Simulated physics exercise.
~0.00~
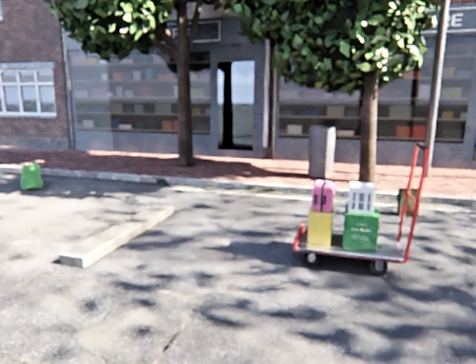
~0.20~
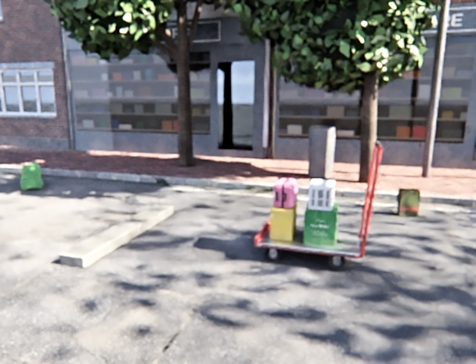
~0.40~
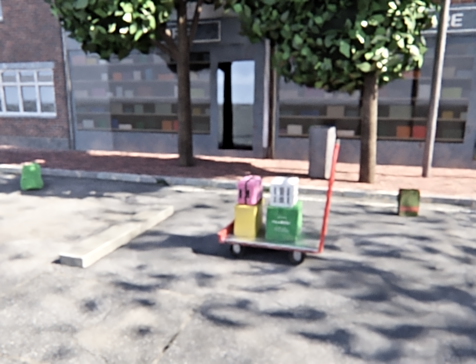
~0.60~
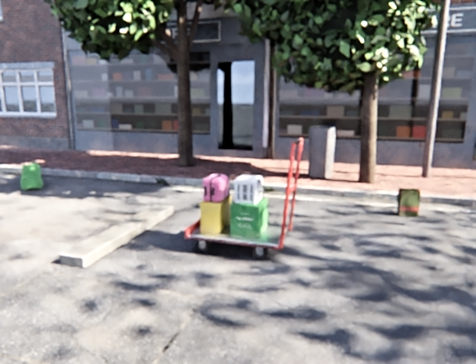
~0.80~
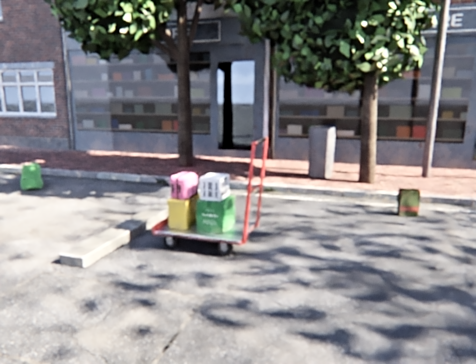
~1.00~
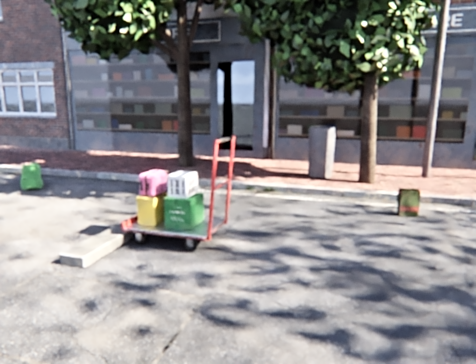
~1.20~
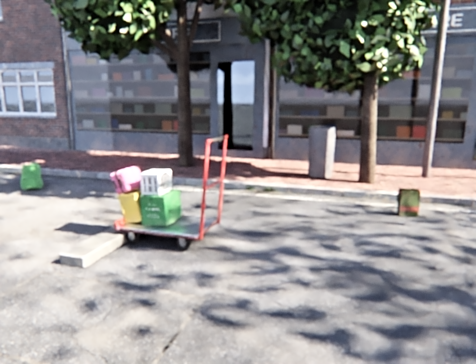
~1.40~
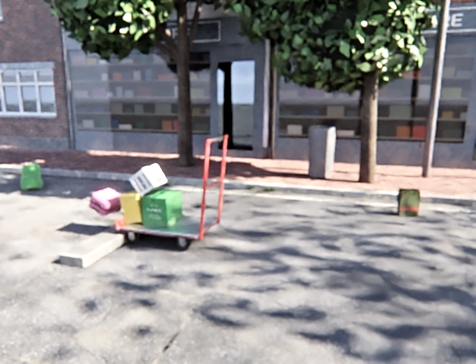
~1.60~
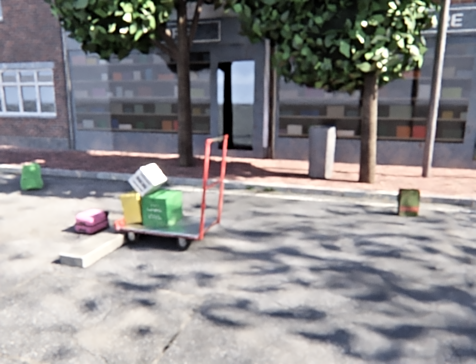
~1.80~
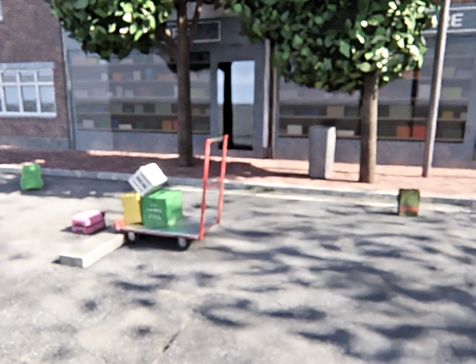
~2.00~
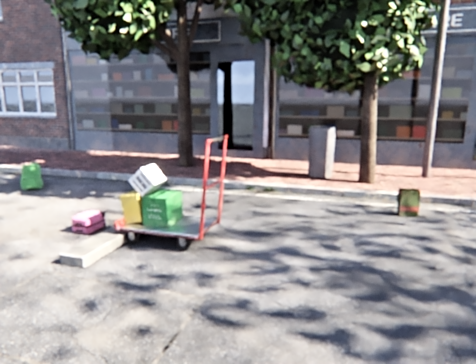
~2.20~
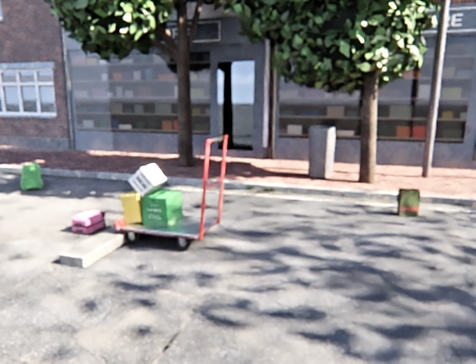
On a sunlit paved area in front of a shopfront with two trees, a flatbed trolley with a red handle carries a pink suitcase above a yellow tote and a white crate above a green carton. It rolls steadily left toward a low pale kerb, its load riding upright. At the kerb the trolley halts, and the suitcase and tote lean forward. The suitcase tumbles off the front and drops to the ground on its side, while the white crate tips. Finally, the suitcase lies beyond the kerb, and the tilted crate, leaning tote and green carton remain aboard.
